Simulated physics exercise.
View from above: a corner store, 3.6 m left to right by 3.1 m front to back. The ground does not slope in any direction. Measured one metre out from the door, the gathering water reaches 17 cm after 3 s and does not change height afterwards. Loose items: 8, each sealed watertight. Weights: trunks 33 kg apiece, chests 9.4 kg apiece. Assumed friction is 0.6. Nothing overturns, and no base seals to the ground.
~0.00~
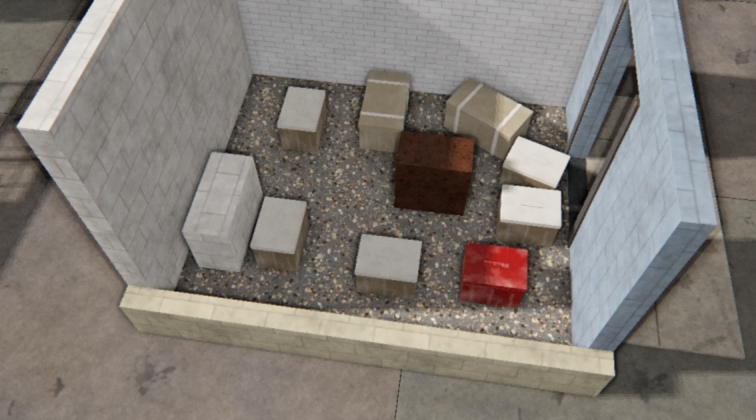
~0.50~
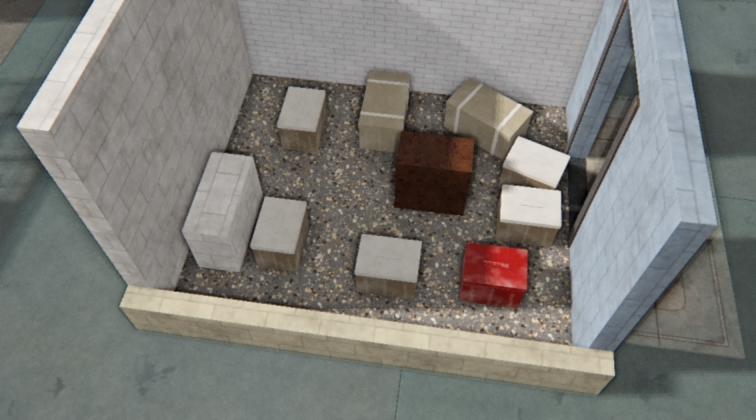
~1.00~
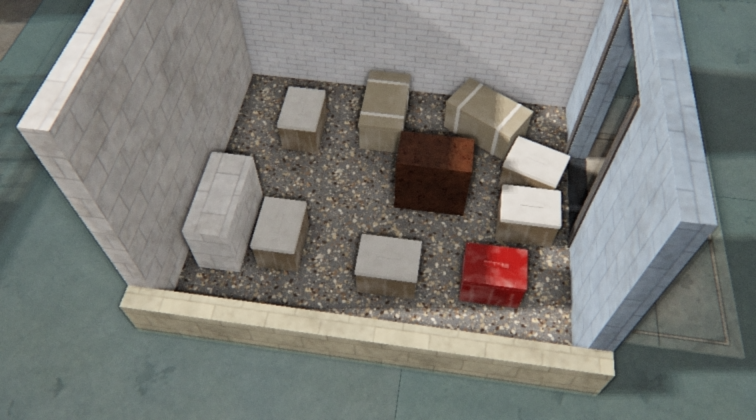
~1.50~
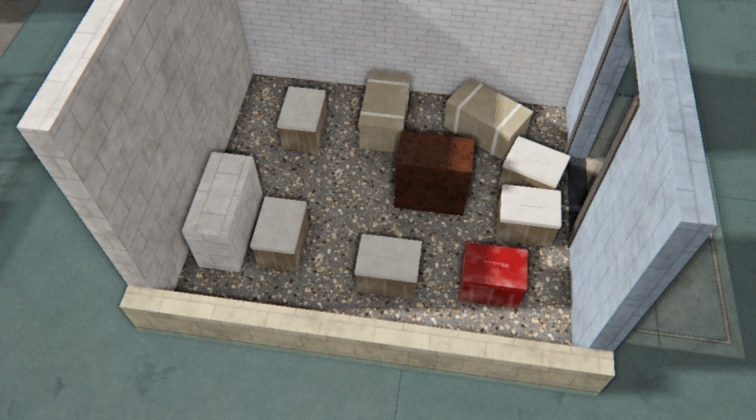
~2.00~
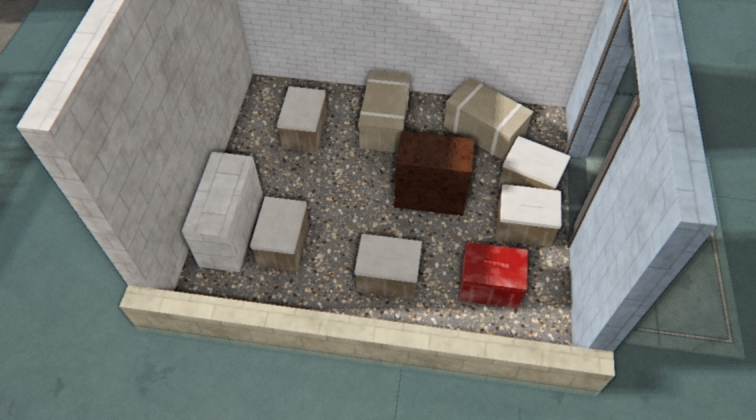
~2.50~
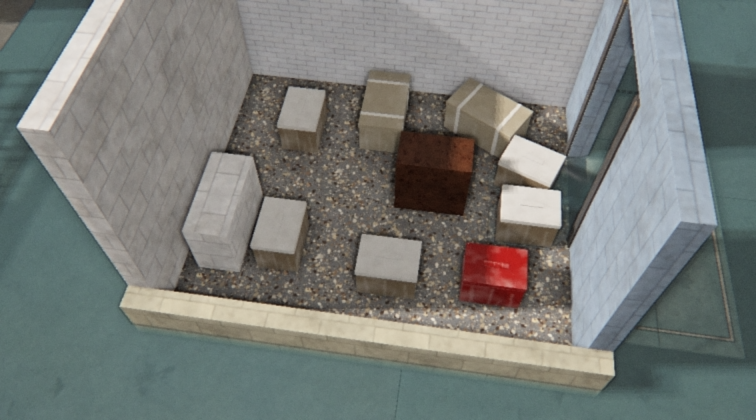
In a small walled store seen from above, the red chest and the other boxes stayed still on the pebbly floor, while the ground outside turned from grey-brown to a dull blue-green.
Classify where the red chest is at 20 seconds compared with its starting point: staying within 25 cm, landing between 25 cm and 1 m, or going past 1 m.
The red chest lands between 25 cm and 1 m.
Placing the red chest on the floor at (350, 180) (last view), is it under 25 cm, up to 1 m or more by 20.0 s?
It moves a short way.
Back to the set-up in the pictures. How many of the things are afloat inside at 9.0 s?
Total: 6.
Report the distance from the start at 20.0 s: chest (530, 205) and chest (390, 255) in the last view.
Net displacement, in order: 120 cm; 100 cm.
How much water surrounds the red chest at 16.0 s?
Around 14 cm.
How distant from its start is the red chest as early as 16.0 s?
By that time, close to 50 cm.
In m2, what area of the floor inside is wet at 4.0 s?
Close to 3.5 m2, I'd say.
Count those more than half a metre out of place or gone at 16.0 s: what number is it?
By my tally, 7.
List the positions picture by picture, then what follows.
The red chest at (496, 265) rests on the ground; 0.0 m2 under water; 0 of 8 have shifted, in the first frame.
The red chest at (496, 265) rests on the ground; water covers 0.0 m2; 0 of 8 have shifted, in the second frame.
The red chest at (496, 265) rests on the ground; water covers 0.0 m2; 0 of 8 have shifted, in the third frame.
The red chest at (496, 265) rests on the ground; water covers 0.0 m2; 0 of 8 have shifted, in the fourth frame.
The red chest at (496, 265) rests on the ground; 0.0 m2 under water; 0 of 8 have shifted, in the fifth frame.
The red chest at (496, 265) rests on the ground; 0.3 m2 under water; 0 of 8 have shifted, in the sixth frame.
After 4.0 s the red chest is near (493, 277), 0.1 m from its start, aground; 1 afloat.
After 9.0 s the red chest is near (496, 316), 0.5 m from its start, afloat; 6 afloat.
After 16.0 s the red chest is near (550, 239), 0.5 m from its start, afloat; 8 afloat.
After 20.0 s the red chest is near (496, 217), 0.4 m from its start, afloat; 8 afloat.
